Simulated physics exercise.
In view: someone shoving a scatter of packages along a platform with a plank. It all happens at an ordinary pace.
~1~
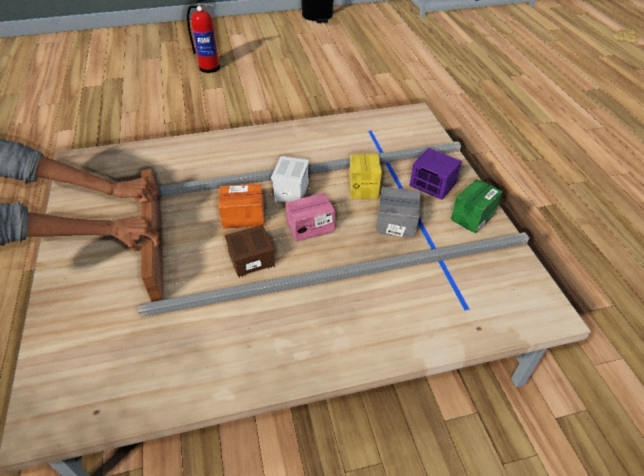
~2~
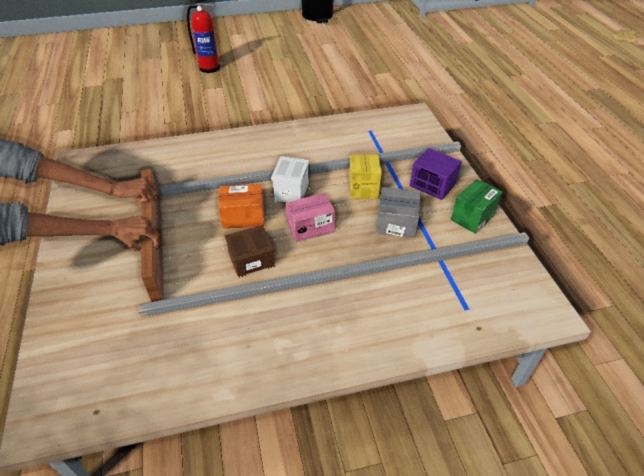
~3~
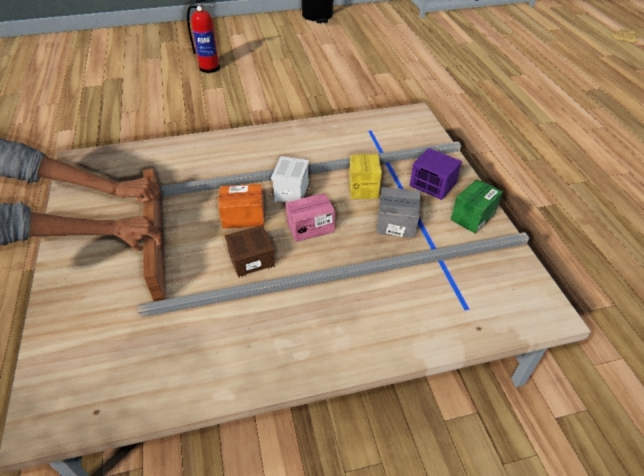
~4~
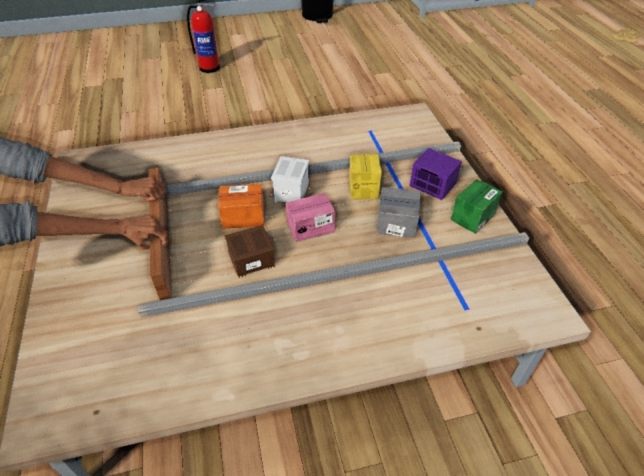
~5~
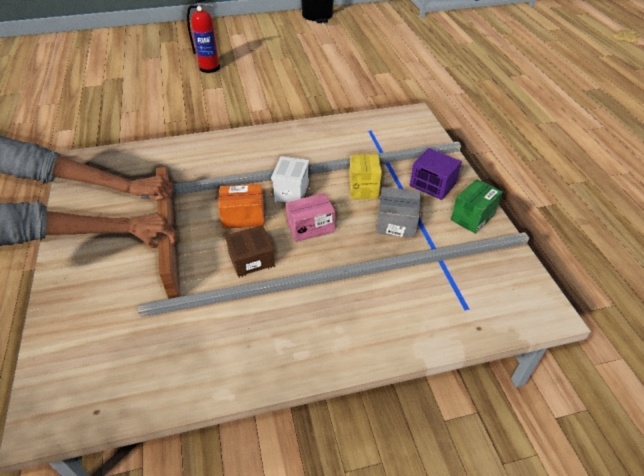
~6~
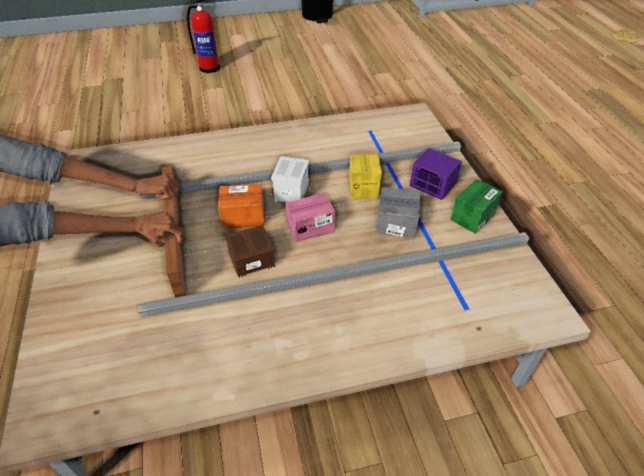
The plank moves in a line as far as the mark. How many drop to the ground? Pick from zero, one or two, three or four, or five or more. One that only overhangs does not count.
Here the number that fall off is one or two.
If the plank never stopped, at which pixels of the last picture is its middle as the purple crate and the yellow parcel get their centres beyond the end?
For the purple crate at (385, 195), for the yellow parcel at (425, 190).
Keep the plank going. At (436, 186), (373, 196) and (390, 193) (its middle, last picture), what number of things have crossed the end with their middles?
Place by place, 3, 0 and 1.
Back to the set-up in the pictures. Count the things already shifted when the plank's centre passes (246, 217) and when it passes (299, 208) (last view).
At the one place 3, at the other 5.
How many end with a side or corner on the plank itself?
The number is 2.
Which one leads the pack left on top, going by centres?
The yellow parcel.
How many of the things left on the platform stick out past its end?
The number is 1.
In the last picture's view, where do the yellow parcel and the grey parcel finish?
First (469, 168), then (485, 213).
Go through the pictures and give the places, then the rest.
In the first picture, green parcel (476, 206); purple crate (435, 174); grey parcel (398, 212); plank (152, 232); tape (410, 204).
In the second picture, purple crate (435, 174); orange parcel (242, 206).
In the third picture, grey parcel (398, 212); plank (154, 232).
In the fourth picture, green parcel (476, 206); pink parcel (311, 217).
In the fifth picture, purple crate (435, 174); brown tote (250, 251).
In the sixth picture, green parcel (476, 206); purple crate (435, 174); grey parcel (398, 212); plank (173, 229); tape (410, 204).
Early on, none off yet; green parcel at rest near (476, 206); purple crate at rest near (435, 174); grey parcel at rest near (398, 212).
Finally, the number that fall off is one or two; lost, purple crate and green parcel.
